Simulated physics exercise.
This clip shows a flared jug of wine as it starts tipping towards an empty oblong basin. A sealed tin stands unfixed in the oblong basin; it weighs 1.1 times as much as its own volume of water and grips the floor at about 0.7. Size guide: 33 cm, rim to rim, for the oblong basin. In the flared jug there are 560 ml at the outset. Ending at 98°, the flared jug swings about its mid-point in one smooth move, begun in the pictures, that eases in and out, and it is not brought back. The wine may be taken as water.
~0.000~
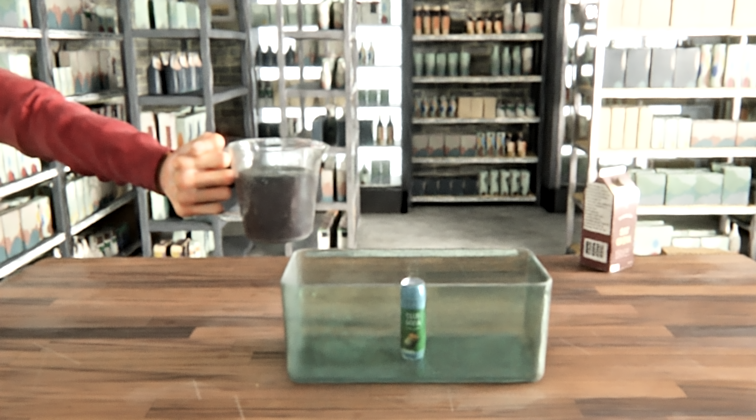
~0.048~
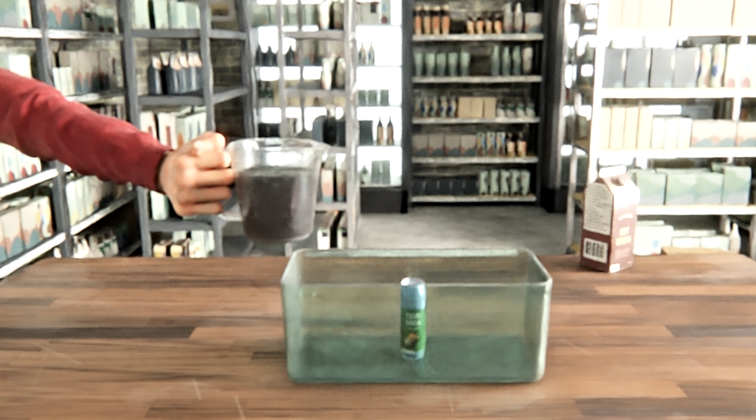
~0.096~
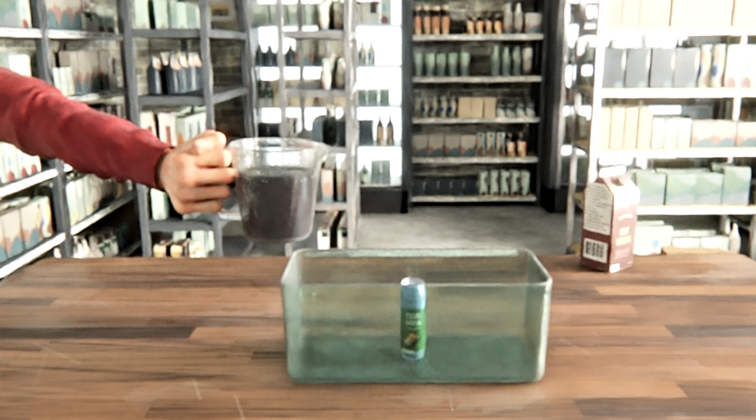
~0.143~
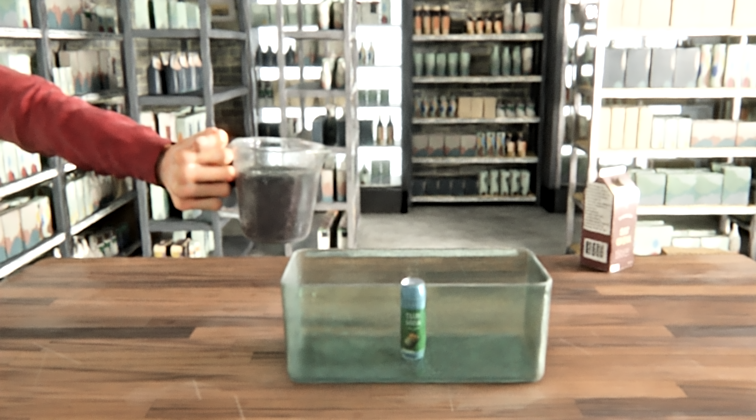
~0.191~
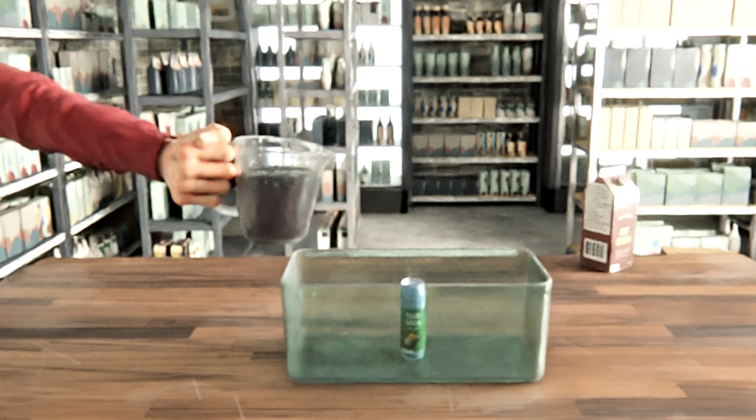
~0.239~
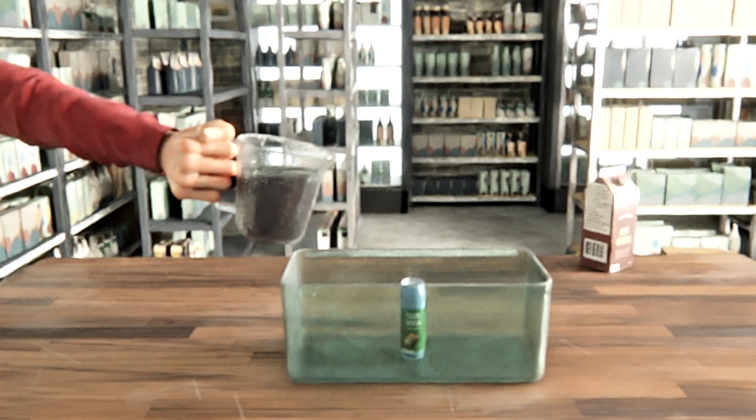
On a wooden table, a hand slightly tilts a dark-filled jug rightward above a basin.
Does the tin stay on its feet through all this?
It holds.
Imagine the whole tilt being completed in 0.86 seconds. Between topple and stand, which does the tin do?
Then it holds its balance.
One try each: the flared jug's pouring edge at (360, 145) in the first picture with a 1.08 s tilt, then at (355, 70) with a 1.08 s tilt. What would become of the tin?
First it tips over; then it stays on its base.
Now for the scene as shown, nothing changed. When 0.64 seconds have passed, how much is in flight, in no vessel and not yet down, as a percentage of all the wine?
10 per cent.
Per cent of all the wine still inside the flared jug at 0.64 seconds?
Some 88 per cent.
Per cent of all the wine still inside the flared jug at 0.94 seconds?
Roughly 32 per cent.
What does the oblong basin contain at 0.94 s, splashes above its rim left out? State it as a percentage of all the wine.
About 54 per cent.
By 0.64 s the tilt is 63° and 88 per cent is still to pour; the tin stands where it began.
By 0.94 s the tilt is 94° and 32 per cent is still to pour; the tin stands where it began.
By 1.25 s the tilt is 98° and 3 per cent is still to pour; the tin stands where it began.
By 1.58 s the tilt is 98° and 0 per cent is still to pour; the tin stands where it began.
At rest the tin stands where it began.
